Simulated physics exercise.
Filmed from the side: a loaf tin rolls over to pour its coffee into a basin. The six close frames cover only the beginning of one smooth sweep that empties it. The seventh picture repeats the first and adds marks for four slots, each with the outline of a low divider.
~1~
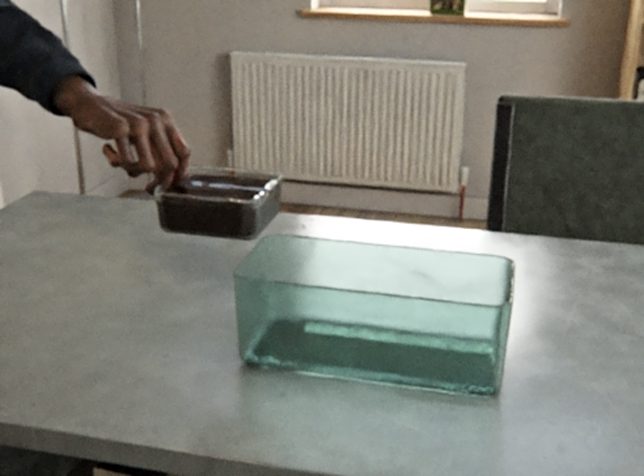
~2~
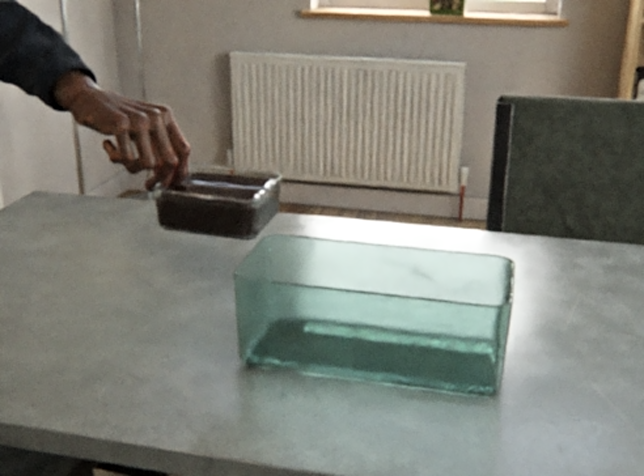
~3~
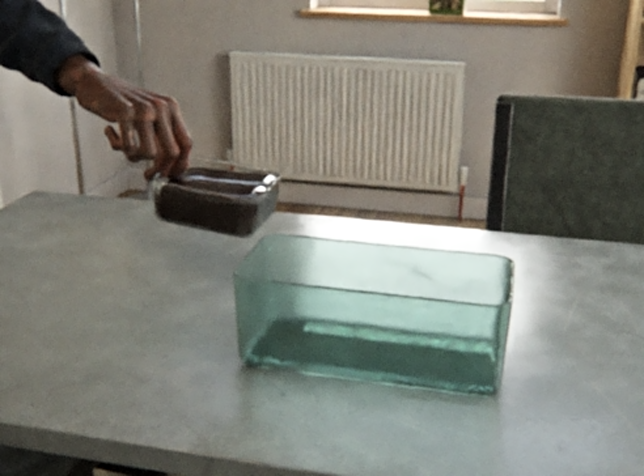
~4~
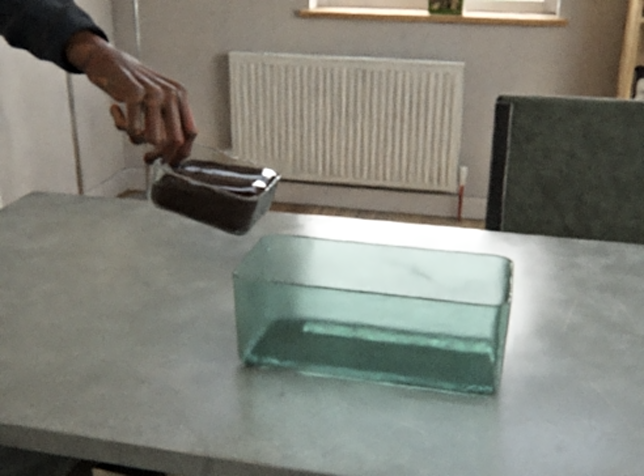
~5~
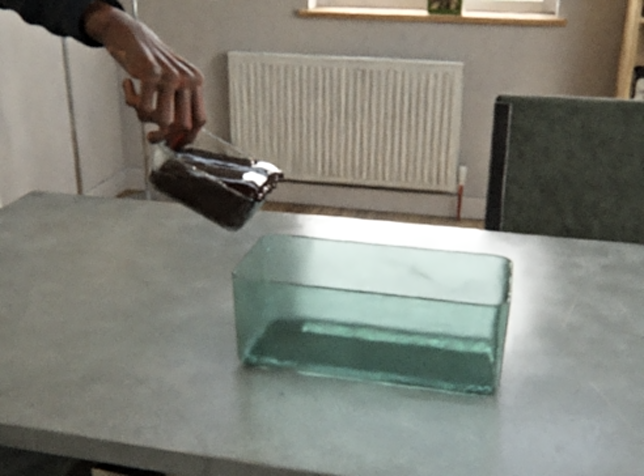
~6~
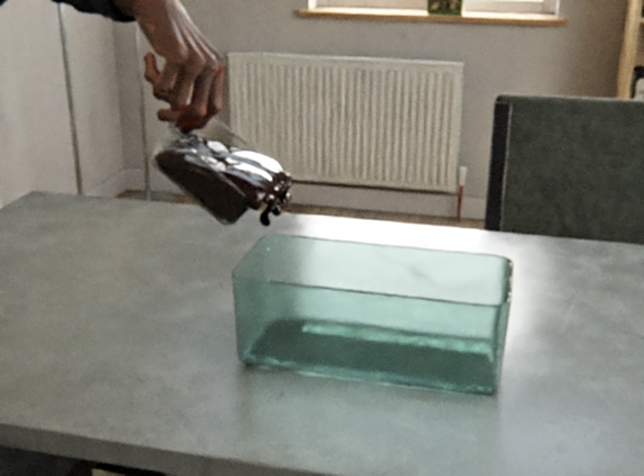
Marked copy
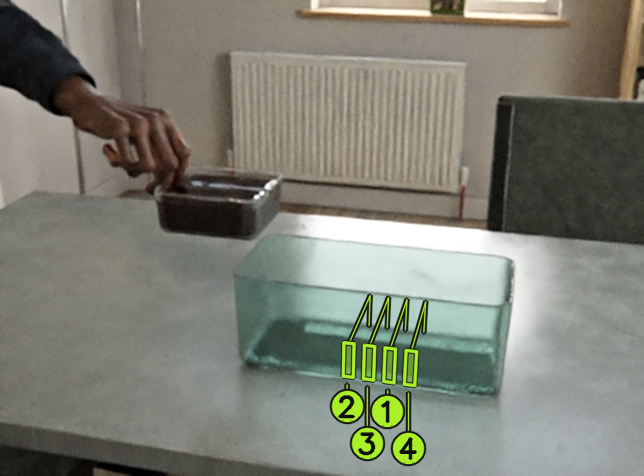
On a grey table in a room with a radiator, a hand held a small clear container of dark liquid beside a greenish glass basin, then tilted it rightward until liquid began slipping over its lip.
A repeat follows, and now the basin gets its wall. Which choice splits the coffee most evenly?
2 works best here.
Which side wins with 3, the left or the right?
The left side.
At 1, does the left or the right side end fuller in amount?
More ends on the left.
In lime, 1 at (387, 390); 2 at (347, 384); 3 at (367, 387); 4 at (408, 392).
With 1, about 89 % ends left of the wall and 7 % right of it; 4 % is lost outside.
With 2, about 50 % ends left of the wall and 47 % right of it; 3 % is lost outside.
With 3, about 79 % ends left of the wall and 14 % right of it; 7 % is lost outside.
With 4, about 88 % ends left of the wall and 6 % right of it; 6 % is lost outside.
